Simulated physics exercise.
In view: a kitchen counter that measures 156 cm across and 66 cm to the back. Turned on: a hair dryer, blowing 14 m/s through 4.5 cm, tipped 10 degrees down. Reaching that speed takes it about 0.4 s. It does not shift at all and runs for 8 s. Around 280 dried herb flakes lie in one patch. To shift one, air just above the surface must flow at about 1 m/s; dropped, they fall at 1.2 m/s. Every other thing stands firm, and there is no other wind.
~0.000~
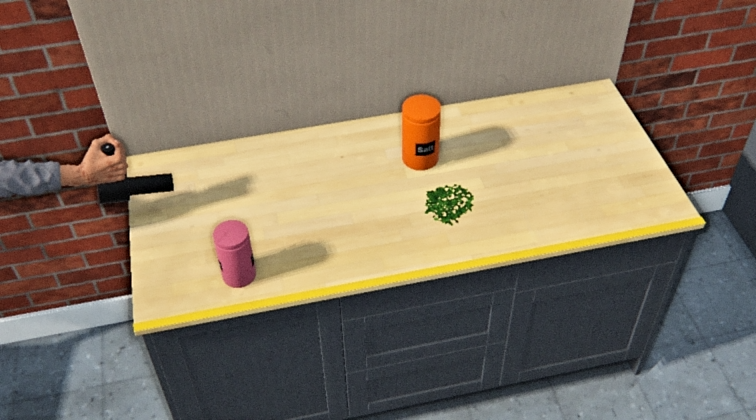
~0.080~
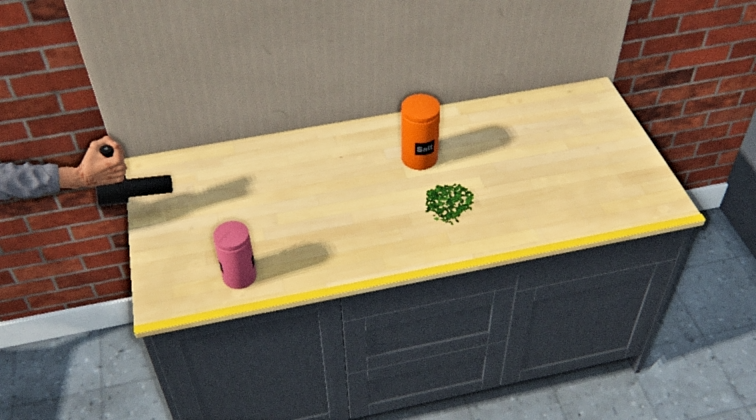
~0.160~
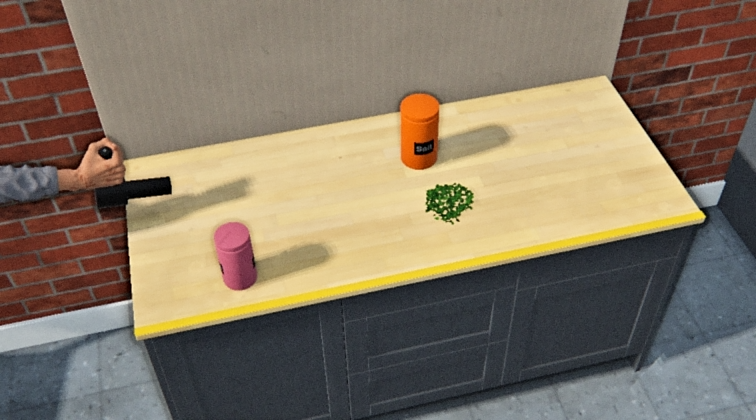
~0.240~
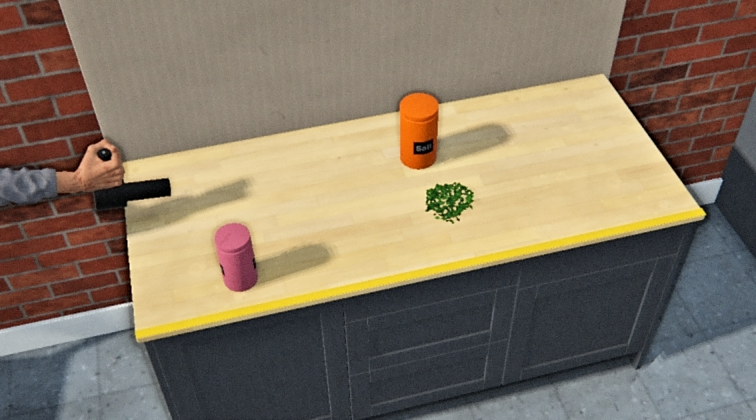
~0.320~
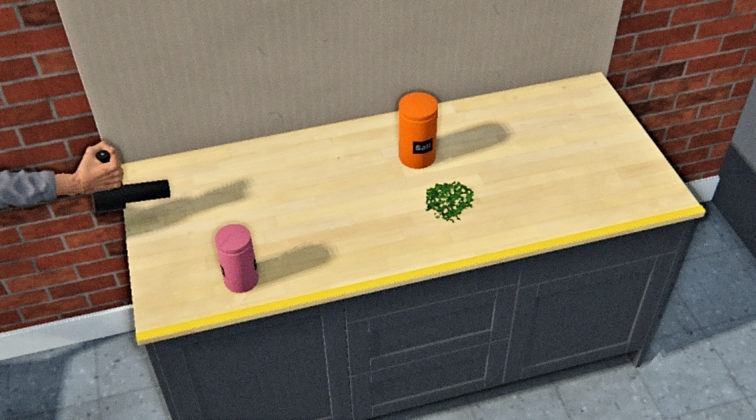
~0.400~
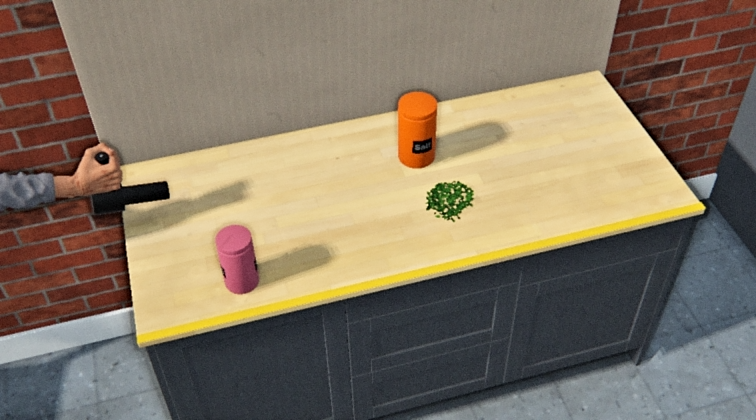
Hand holding a black hair dryer at the left of a wooden counter, with two jars and green flakes staying still.
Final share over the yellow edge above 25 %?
Yes, threshold crossed.
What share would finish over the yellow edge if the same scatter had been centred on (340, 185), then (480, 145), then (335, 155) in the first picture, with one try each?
Going through the three spots in order, you'd get 40 percent, 0 percent and 1 percent.
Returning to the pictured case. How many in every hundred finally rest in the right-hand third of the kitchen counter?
Roughly 10 %.
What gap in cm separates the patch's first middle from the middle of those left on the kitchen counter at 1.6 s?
Roughly 40 centimetres.
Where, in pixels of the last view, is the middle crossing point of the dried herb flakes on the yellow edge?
Midpoint of crossings, approx. (645, 223).
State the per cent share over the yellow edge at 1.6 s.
I reckon close to 0 %.
After 1.6 s, 83 % are on the move or not yet settled, 0 % are over the yellow edge; the middle of those still in play is near (594, 217).
After 2.6 s, 51 % are on the move or not yet settled, 24 % are over the yellow edge; the middle of those still in play is near (621, 220).
After 4.4 s, 22 % are on the move or not yet settled, 47 % are over the yellow edge; the middle of those still in play is near (618, 224).
After 8.0 s, at the end, 57 % are over the yellow edge.
